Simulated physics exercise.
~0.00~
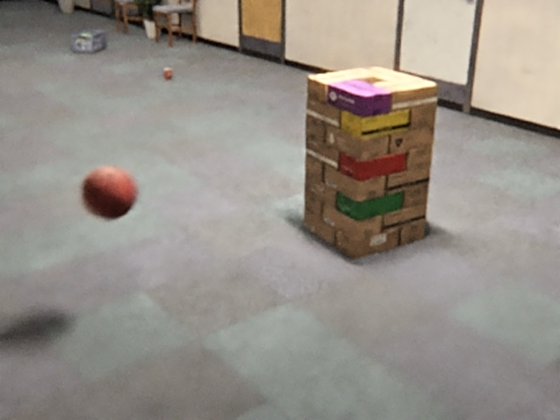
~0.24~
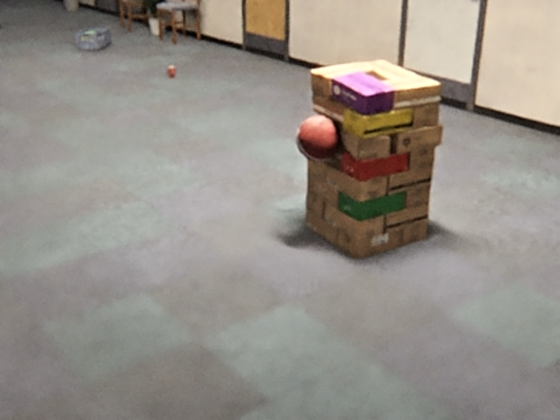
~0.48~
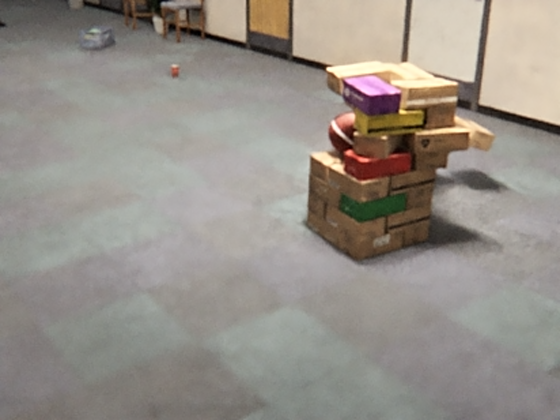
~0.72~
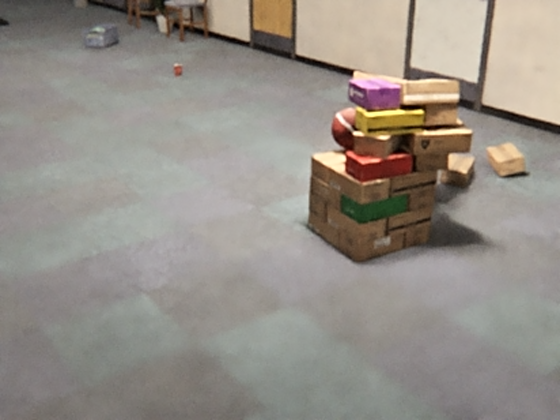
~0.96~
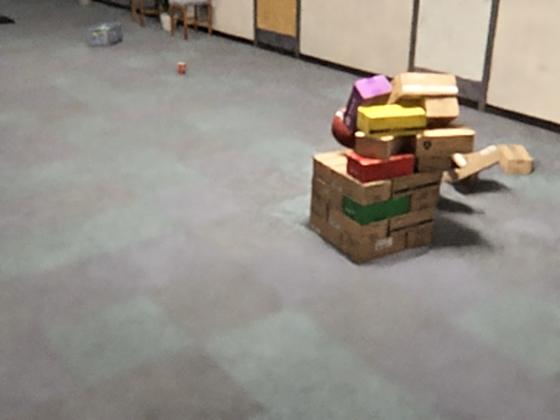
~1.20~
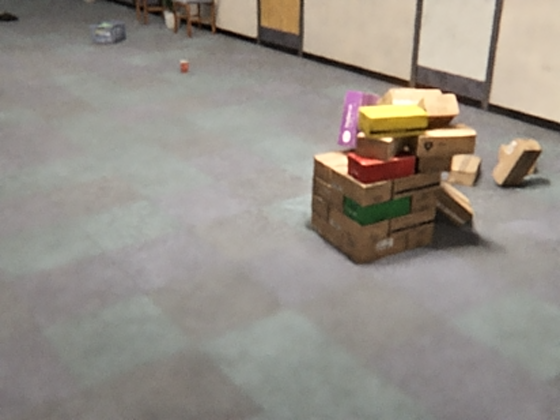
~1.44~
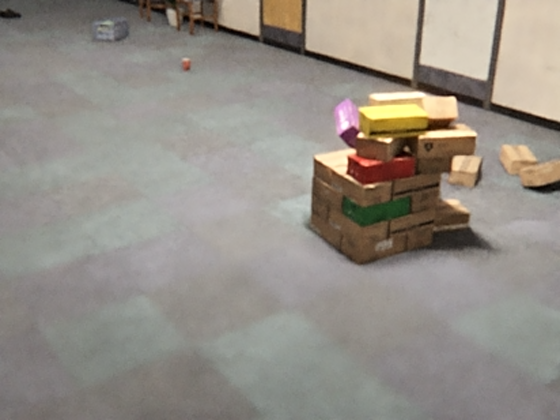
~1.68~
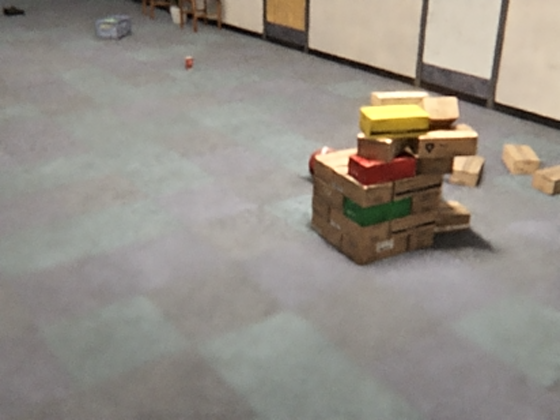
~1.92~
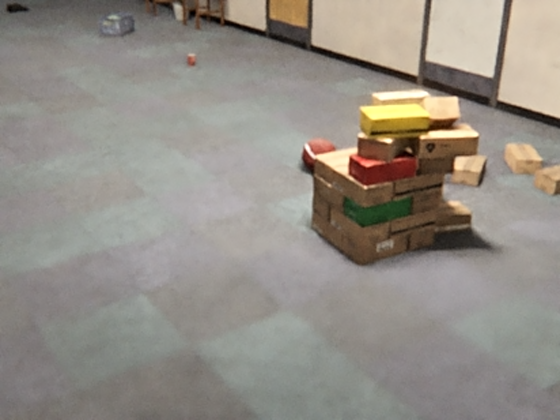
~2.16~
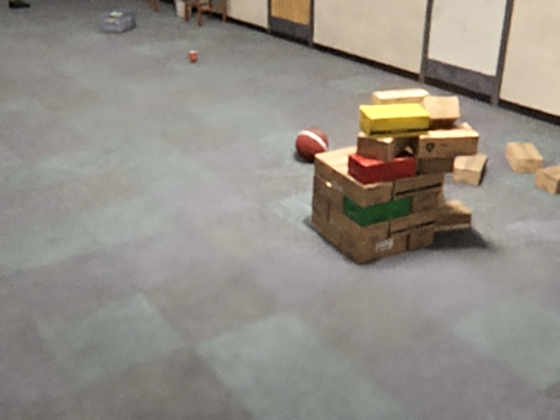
The footage shows a reddish ball flying rightward into a tower of stacked cardboard boxes, knocking several off the far side; the purple box then tips off the left and drops from view, and the ball rolls out behind while yellow, red and green boxes stay stacked.
